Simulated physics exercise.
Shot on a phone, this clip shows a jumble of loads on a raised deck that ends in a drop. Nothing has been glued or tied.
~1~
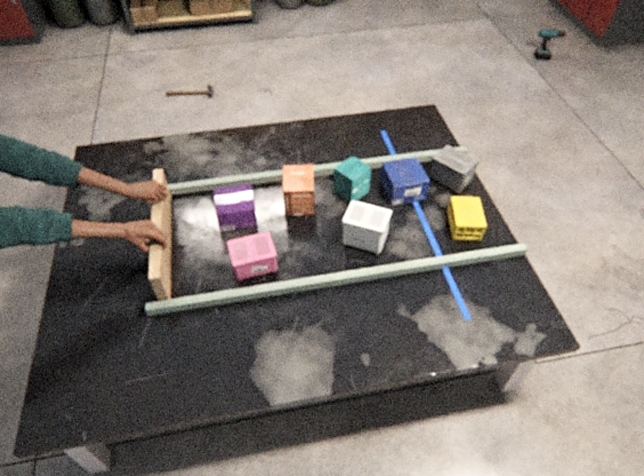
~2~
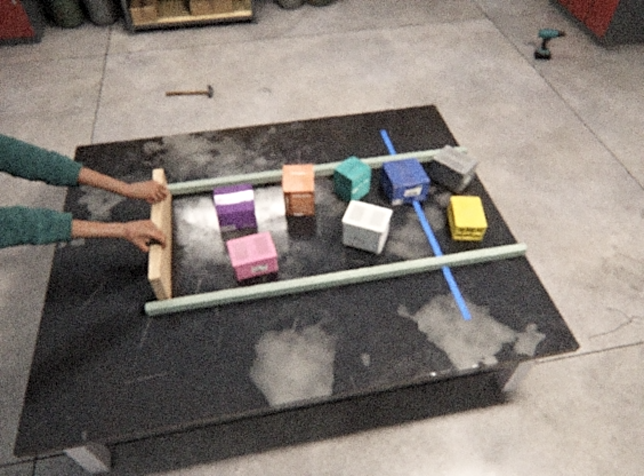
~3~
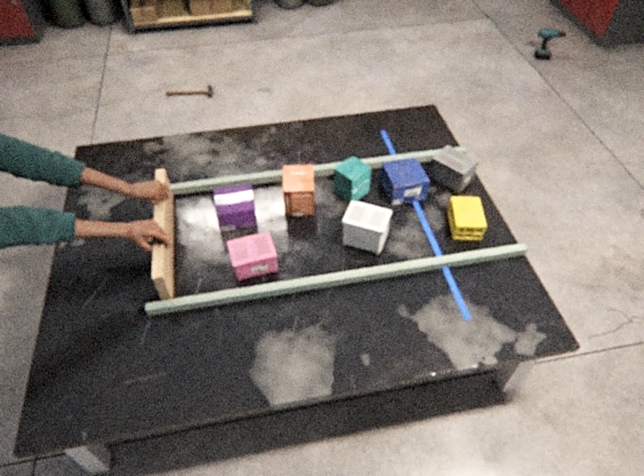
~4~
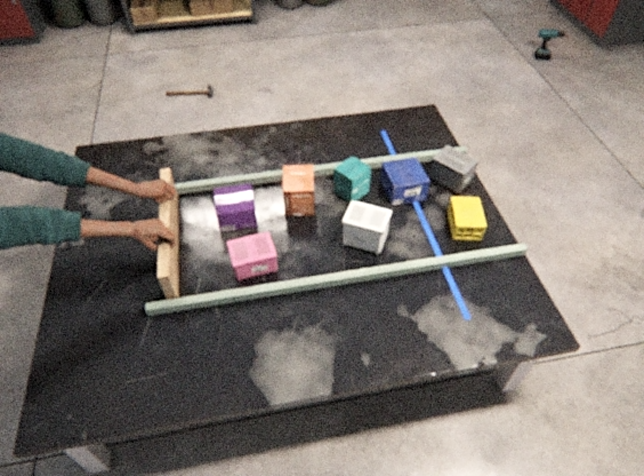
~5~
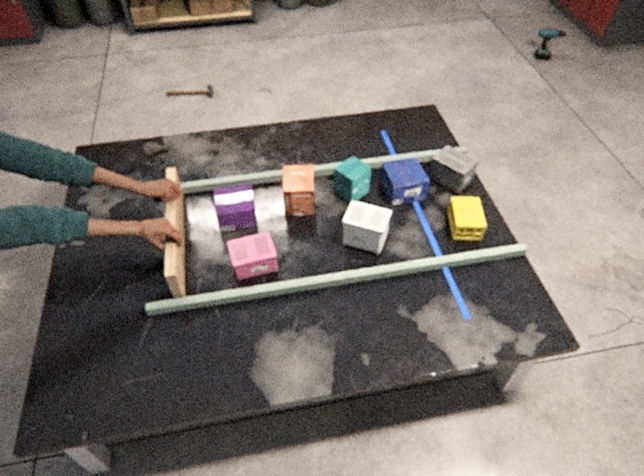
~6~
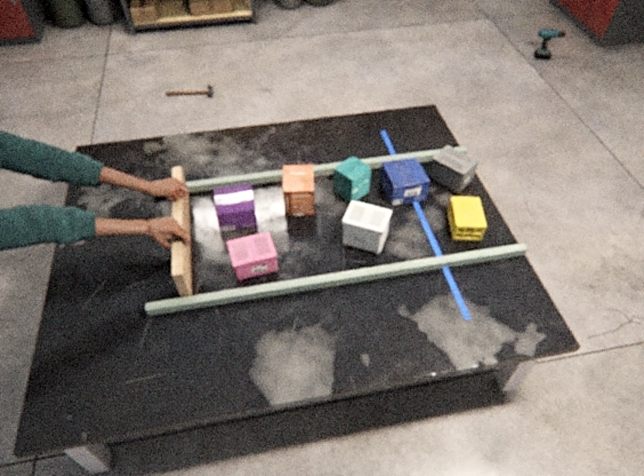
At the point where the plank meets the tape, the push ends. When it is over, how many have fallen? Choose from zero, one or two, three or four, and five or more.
When it is over, three or four have fallen.
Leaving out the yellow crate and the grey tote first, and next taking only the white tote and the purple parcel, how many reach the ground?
In the first try 2, in the other 1.
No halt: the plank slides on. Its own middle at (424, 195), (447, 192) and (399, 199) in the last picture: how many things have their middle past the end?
Over the end: 4, 5, 2.
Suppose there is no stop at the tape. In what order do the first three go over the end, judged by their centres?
First the grey tote, next the blue parcel, last the yellow crate.
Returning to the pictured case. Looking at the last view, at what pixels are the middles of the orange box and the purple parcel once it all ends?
I'd put one at around (457, 167) and the other at around (429, 181).
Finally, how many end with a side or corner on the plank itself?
The number is 2.
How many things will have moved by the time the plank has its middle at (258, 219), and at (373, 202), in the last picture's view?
The first number is 3, the next one 8.
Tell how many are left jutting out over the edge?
The answer comes to 0.
Early on, none off yet; grey tote at rest near (453, 170); yellow crate at rest near (466, 218); blue parcel at rest near (404, 181).
Finally, the number that fall off is three or four; lost, turquoise box, blue parcel, yellow crate and grey tote.
